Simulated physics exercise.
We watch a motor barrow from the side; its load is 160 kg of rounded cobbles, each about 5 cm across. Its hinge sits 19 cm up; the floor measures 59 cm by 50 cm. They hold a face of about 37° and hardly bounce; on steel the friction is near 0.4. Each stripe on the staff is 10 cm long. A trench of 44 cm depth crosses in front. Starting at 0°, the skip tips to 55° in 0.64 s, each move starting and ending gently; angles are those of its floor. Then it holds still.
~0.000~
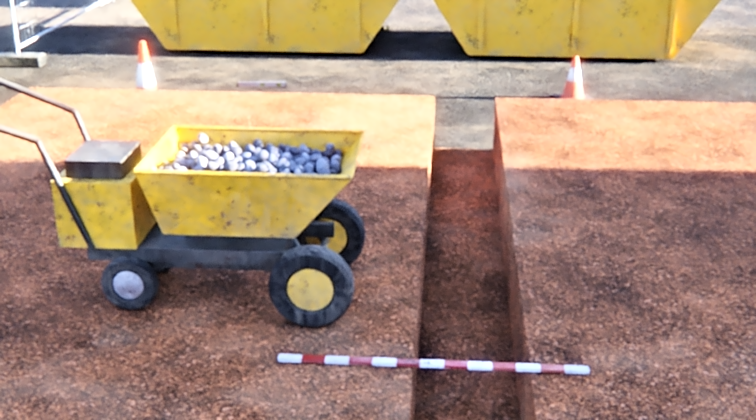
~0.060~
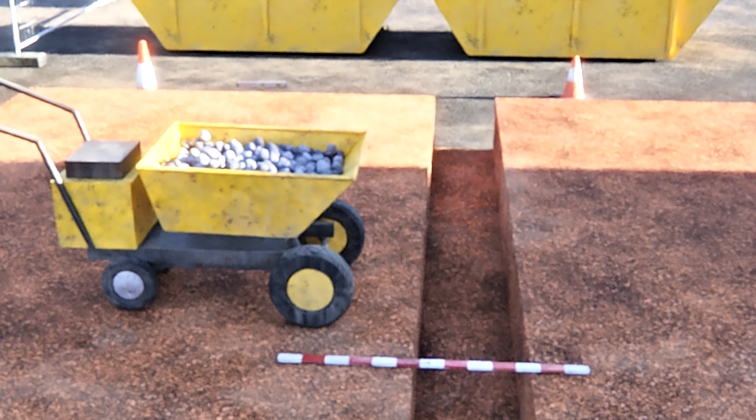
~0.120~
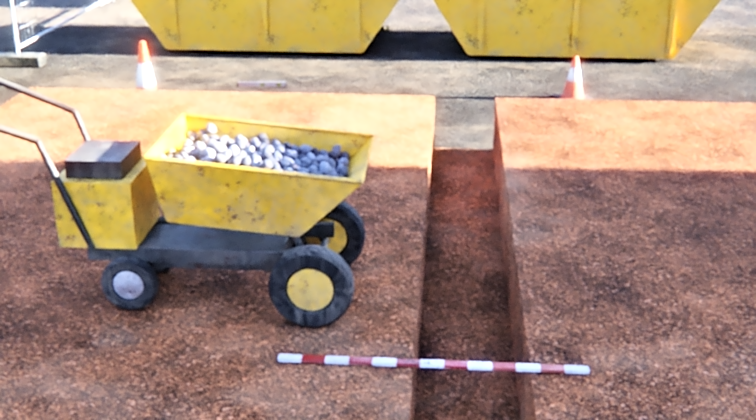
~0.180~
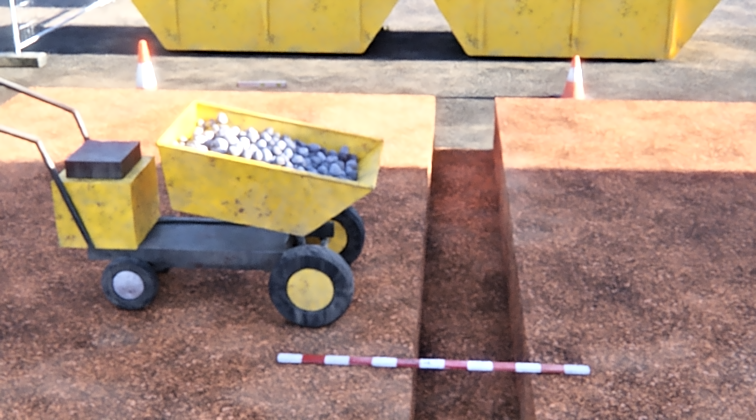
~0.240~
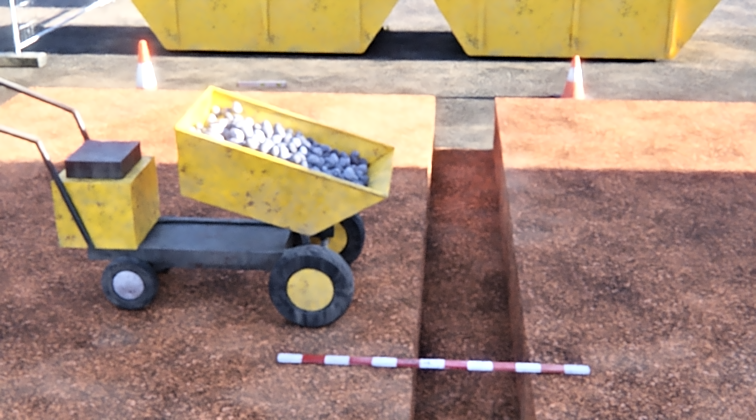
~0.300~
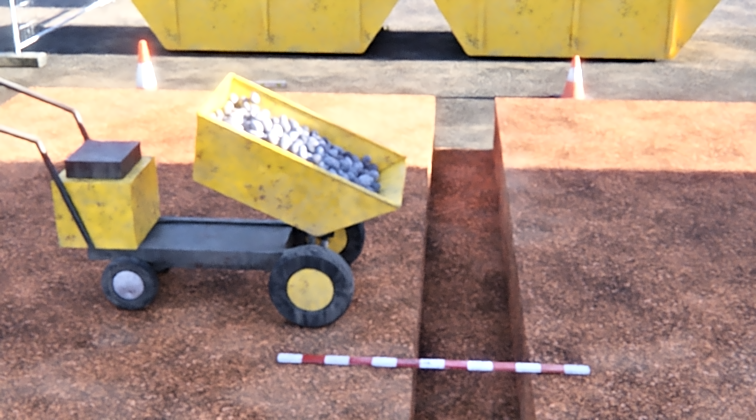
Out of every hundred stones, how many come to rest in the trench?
Roughly 55 per cent ends in the trench.
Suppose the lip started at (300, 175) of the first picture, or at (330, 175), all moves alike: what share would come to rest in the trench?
About 60 and 60 per cent.
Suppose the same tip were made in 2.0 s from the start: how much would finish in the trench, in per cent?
It would be near 55 per cent.
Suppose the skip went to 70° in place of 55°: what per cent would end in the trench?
In that case some 80 per cent.
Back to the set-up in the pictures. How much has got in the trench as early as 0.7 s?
About 5 per cent by then.
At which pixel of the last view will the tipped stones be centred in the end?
Their middle is at about (486, 371).
After 0.5 s the floor is at 46°; 100 % in the skip; the foremost stones are at (404, 220).
After 0.7 s the floor is at 55°; 93 % in the skip, 7 % in the trench; the foremost stones are at (481, 245).
After 1.1 s the floor is at 55°; 54 % in the skip, 36 % in the trench, 9 % past the trench; the foremost stones are at (607, 319).
After 3.0 s the floor is at 55°; 35 % in the skip, 55 % in the trench, 11 % past the trench; the foremost stones are at (741, 306).
